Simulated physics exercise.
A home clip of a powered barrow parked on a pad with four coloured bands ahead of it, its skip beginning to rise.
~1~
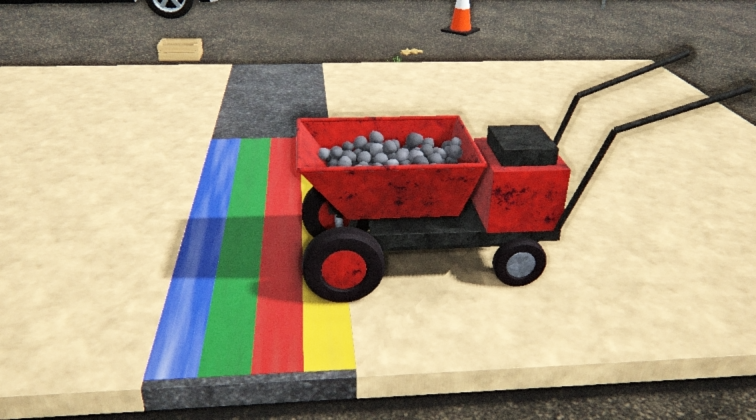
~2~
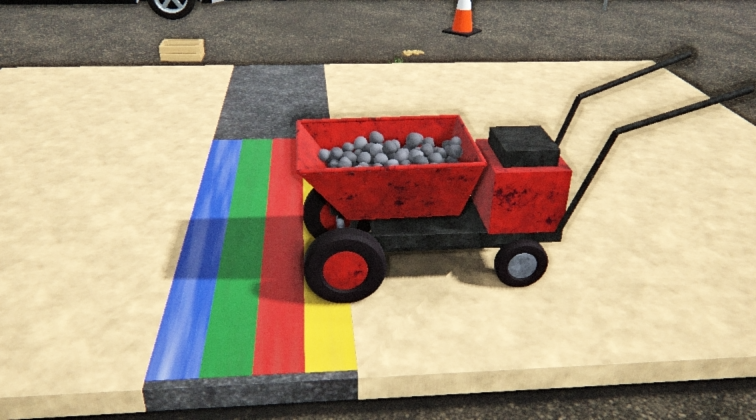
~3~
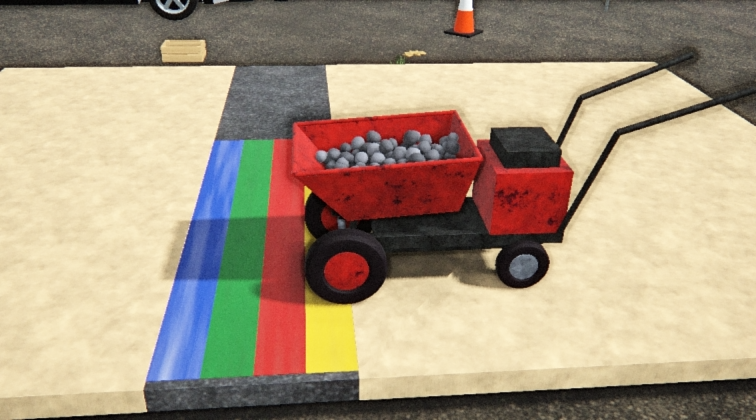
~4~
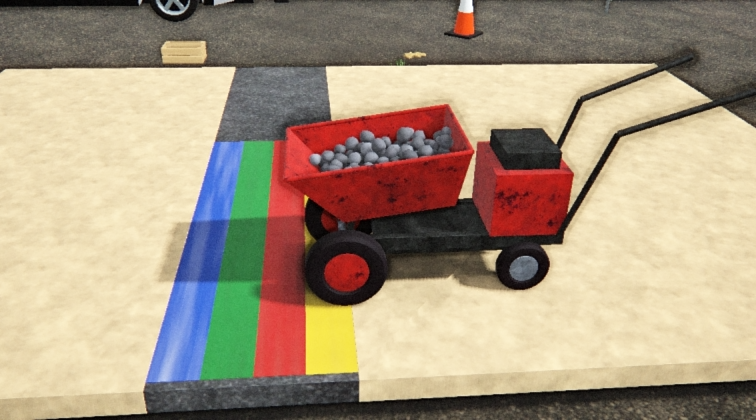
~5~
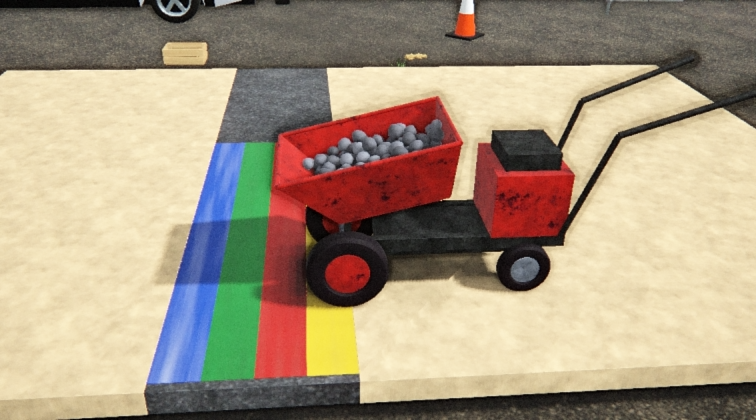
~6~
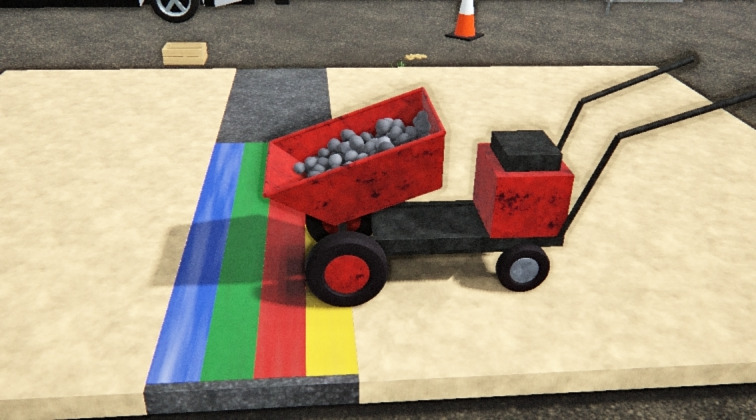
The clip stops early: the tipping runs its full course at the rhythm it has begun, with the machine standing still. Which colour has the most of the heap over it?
The heap favours the blue strip.
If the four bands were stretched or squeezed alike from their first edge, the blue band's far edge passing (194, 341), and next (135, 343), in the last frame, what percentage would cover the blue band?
Roughly 20 per cent, and 40 per cent.
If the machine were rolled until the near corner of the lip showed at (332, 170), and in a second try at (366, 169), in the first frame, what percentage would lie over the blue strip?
First some 30, then 20 per cent.
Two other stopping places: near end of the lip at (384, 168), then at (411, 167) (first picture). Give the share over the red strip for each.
The first gives 30 %, the second 30 %.
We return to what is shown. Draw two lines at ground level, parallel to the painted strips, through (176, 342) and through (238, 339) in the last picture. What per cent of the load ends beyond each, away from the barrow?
Near 50 % and 80 %.
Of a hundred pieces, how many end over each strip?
About: Yellow strip 0, red strip 0, green strip 10, blue strip 35 per cent.
Soon after the last picture, skip tipped steeply; all in the skip.
A little later, skip tipped right over; about two thirds in the skip; a small part over the green strip; about a quarter over the blue strip; a stray few off the paint.
Later still, skip tipped right over; about a quarter in the skip; a small part over the green strip; about a third over the blue strip; about a third off the paint.
At rest, skip tipped right over; about a quarter in the skip; none over the yellow strip; none over the red strip; a small part over the green strip; about a third over the blue strip; about a third off the paint.
